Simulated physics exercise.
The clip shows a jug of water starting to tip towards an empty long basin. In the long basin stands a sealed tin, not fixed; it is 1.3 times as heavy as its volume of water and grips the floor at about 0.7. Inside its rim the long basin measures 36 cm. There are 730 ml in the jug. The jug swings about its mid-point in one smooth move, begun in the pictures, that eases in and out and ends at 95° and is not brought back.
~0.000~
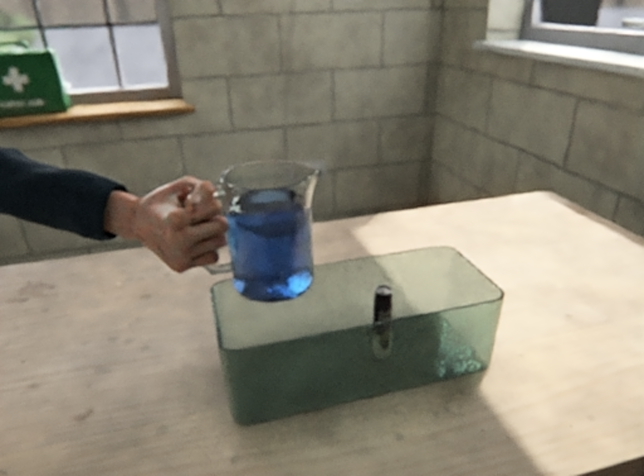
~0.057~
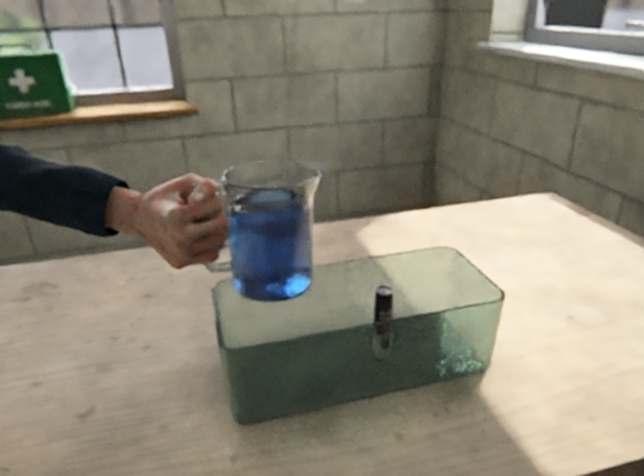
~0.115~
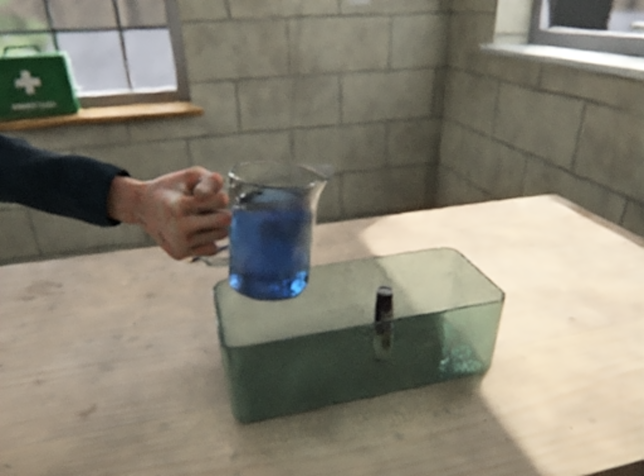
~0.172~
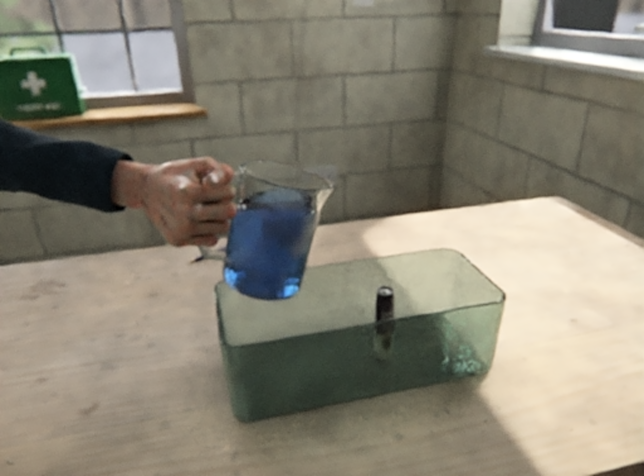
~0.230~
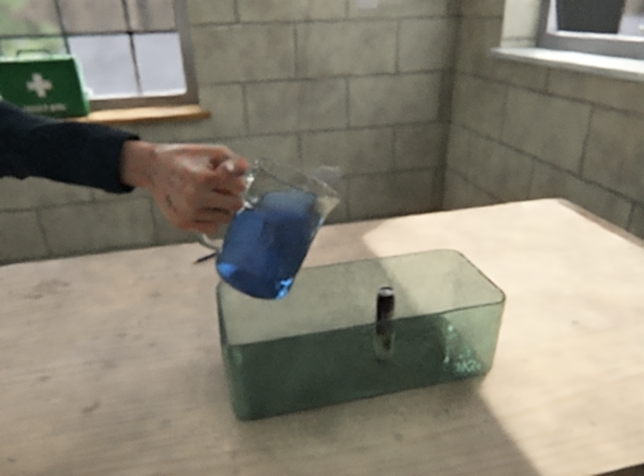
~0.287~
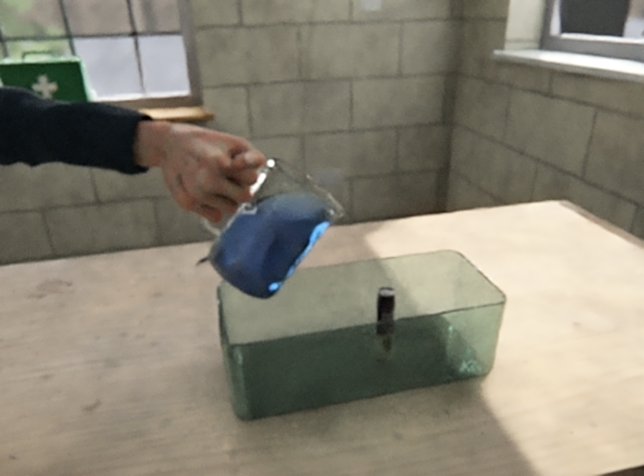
To begin with, a hand holds a clear glass jug of blue liquid upright above the left side of a long, greenish see-through basin on a pale table. The hand then tilts the jug to the right, slightly at first and then more steeply, as the blue liquid shifts towards its right side.
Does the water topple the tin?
It falls.
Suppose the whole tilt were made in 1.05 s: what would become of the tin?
The tin topples.
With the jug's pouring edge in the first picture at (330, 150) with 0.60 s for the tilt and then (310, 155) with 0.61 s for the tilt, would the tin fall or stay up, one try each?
First it falls; then it topples.
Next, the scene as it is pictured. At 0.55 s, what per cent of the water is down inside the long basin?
Some 10 per cent.
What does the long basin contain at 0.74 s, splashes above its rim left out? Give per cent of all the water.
About 48 per cent.
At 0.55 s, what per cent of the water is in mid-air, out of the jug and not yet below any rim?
Near 16 in a hundred.
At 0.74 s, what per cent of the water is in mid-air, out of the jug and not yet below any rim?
Some 16 per cent.
After 0.55 s the tilt is 89° and 74 per cent is still to pour; the tin stands where it began.
After 0.74 s the tilt is 95° and 36 per cent is still to pour; the tin leans 29°.
After 0.93 s the tilt is 95° and 16 per cent is still to pour; the tin lies on its side.
After 1.15 s the tilt is 95° and 7 per cent is still to pour; the tin lies on its side.
In the end the tin lies on its side.
